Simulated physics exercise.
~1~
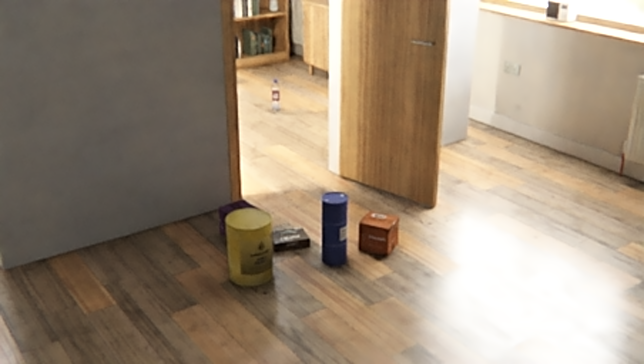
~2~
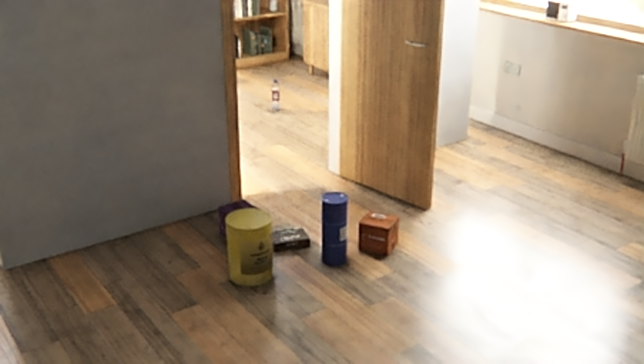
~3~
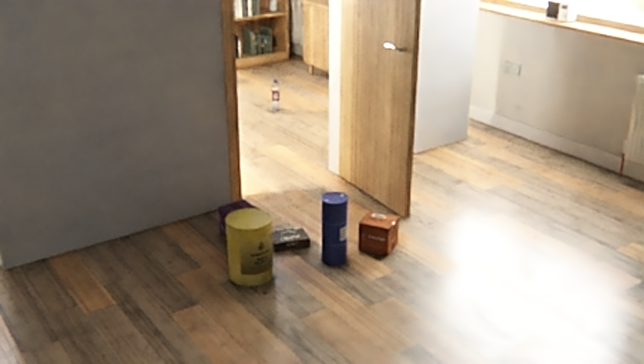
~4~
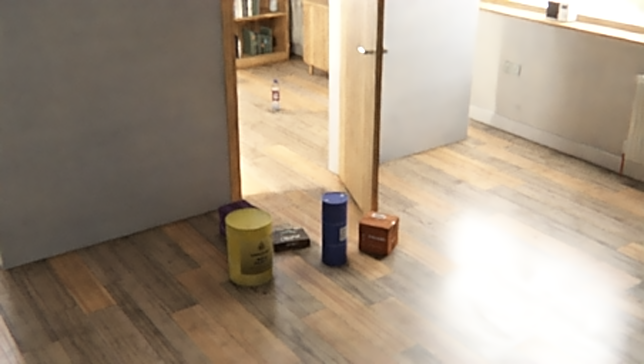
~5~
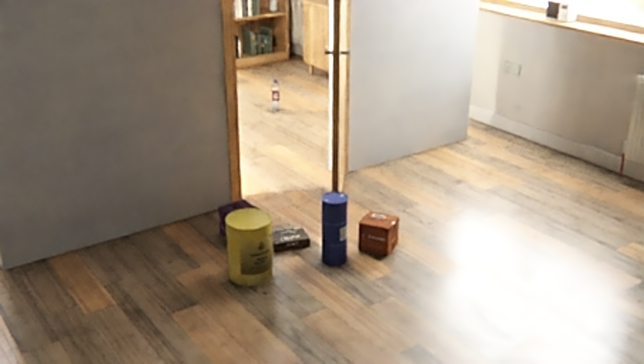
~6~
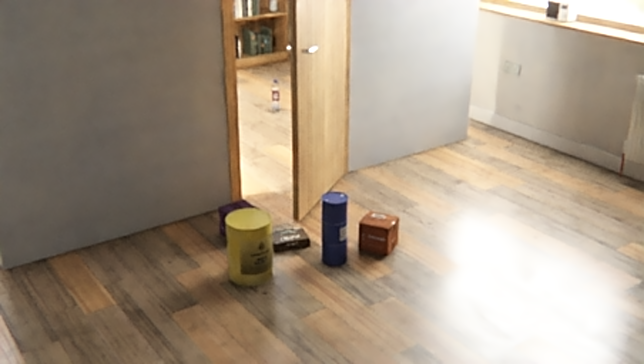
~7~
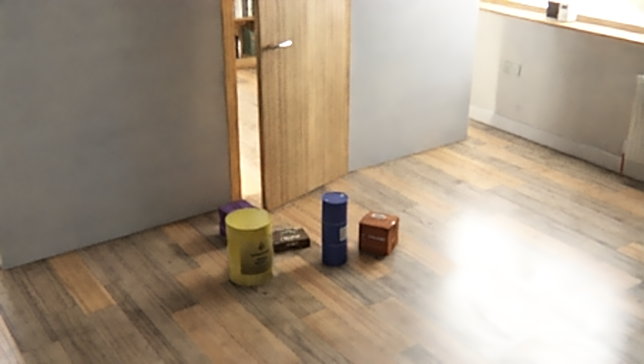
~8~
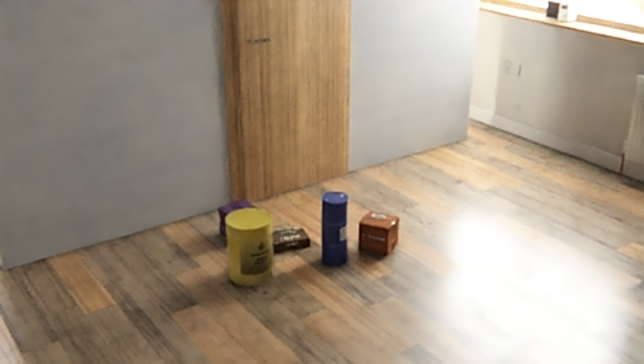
A wooden door that stood wide open swung slowly round toward its frame, passing behind a yellow tub, a blue canister, an orange box and other small items on the floor, and ended fully shut without disturbing any of them.
